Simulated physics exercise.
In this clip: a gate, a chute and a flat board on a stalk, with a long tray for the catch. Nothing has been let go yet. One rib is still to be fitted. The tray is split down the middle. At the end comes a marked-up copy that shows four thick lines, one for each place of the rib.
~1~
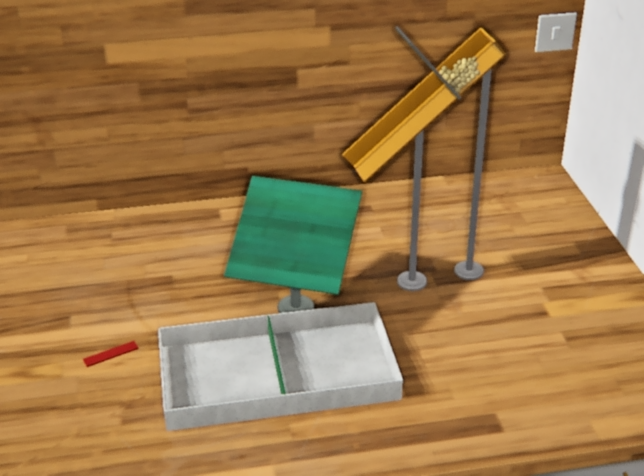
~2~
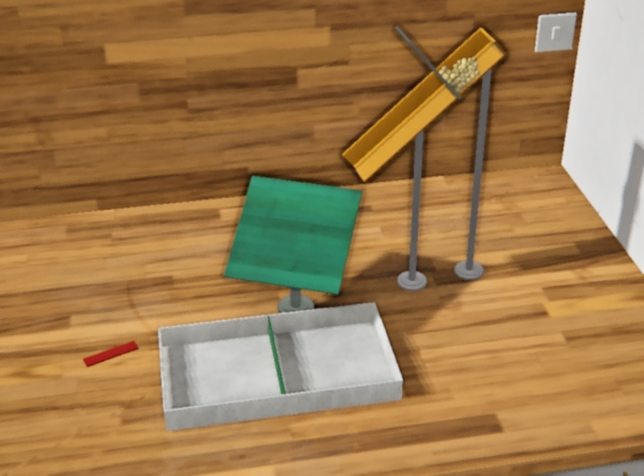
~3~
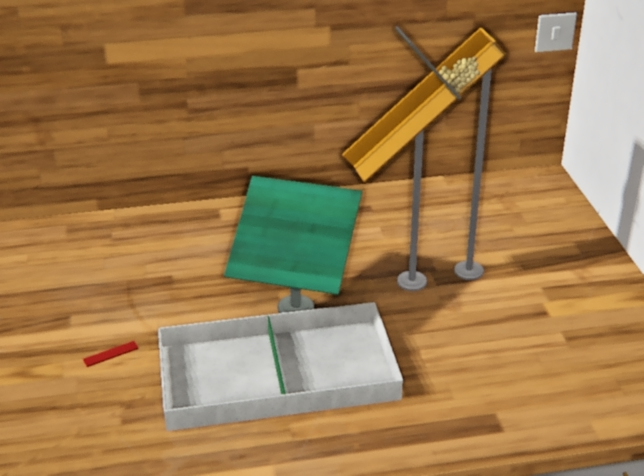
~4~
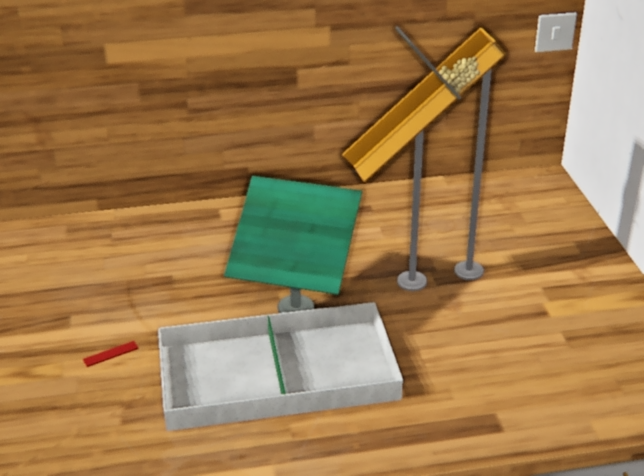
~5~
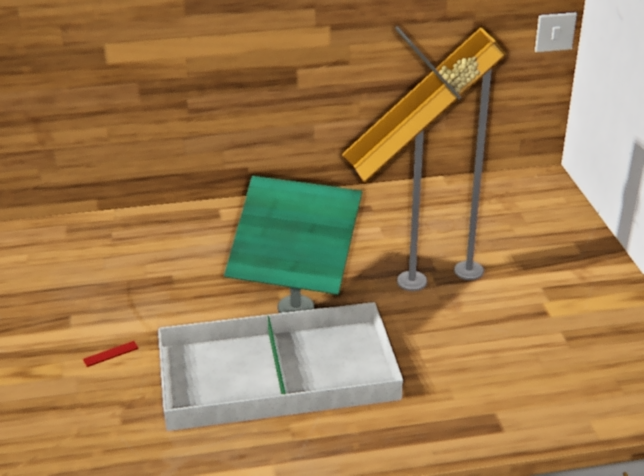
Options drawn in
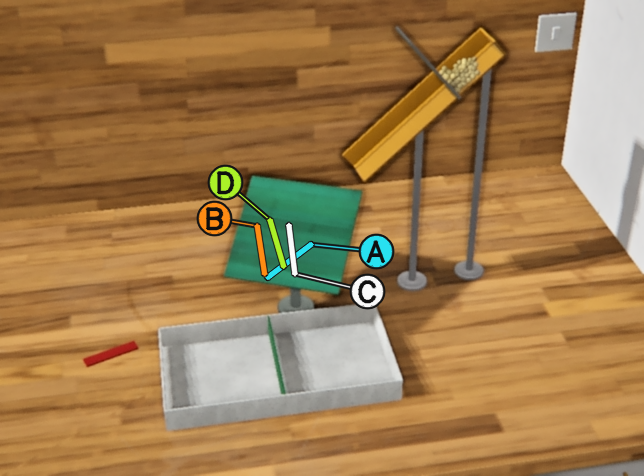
A sloping orange chute held a small heap of pale beans behind a gate, above and to the right of a tilted green board and a divided gray tray, and nothing visibly moved.
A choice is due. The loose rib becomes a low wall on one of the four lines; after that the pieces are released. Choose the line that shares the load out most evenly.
I would pick line B.
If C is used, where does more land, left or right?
More lands on the right.
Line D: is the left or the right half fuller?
The right half.
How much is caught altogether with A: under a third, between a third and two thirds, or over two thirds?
Over two thirds.
On the marked copy, line A from (311, 244) to (267, 277); line B from (257, 226) to (264, 273); line C from (288, 225) to (294, 273); line D from (270, 220) to (283, 266).
With A, of what is caught, nearly all in the left half, a small part in the right.
With B, of what is caught, about two thirds in the left half, about a third in the right.
With C, of what is caught, a small part in the left half, nearly all in the right.
With D, of what is caught, a small part in the left half, nearly all in the right.
